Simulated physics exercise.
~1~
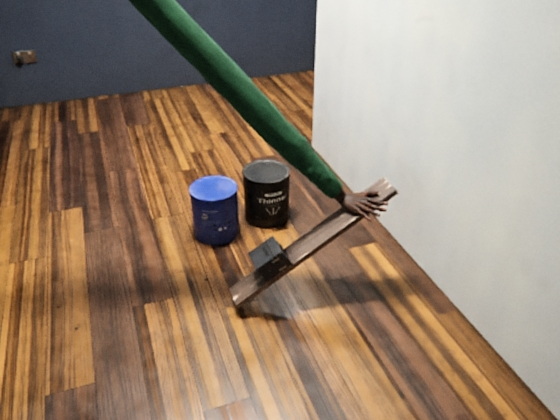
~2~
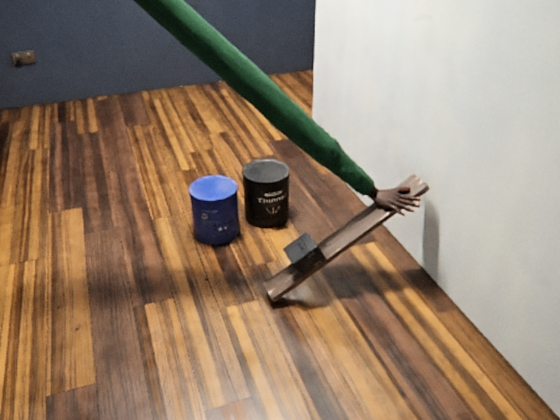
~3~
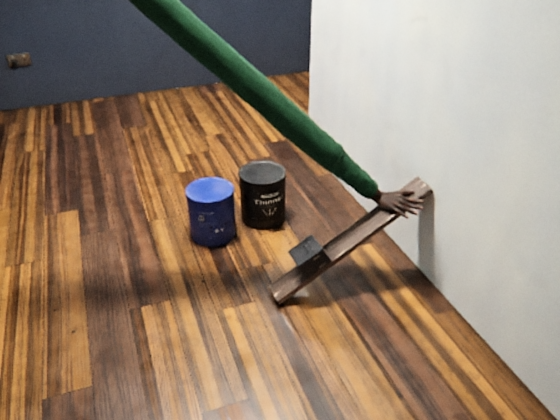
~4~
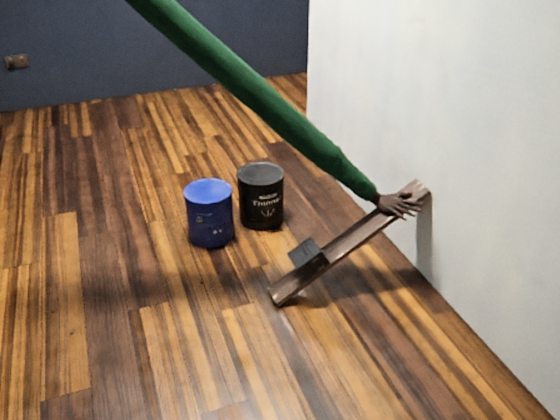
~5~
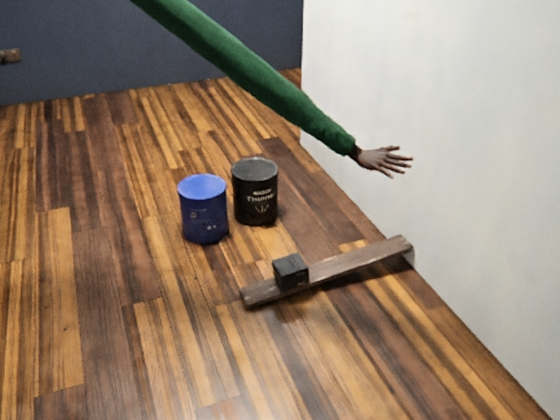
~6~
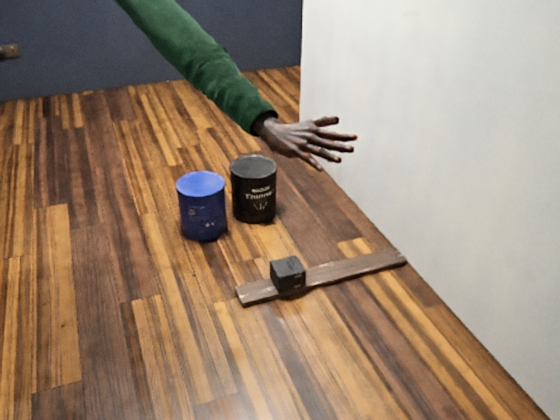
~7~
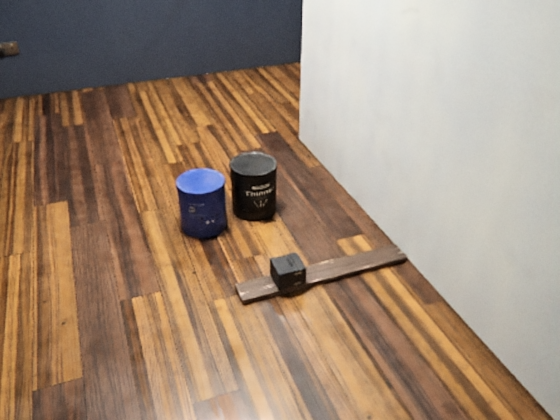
A brown plank with a small dark block on it is held tilted by a green-sleeved hand and moved right to a pale wall; once released, it drops and lies flat on the wooden floor beside blue and black pails as the hand withdraws.
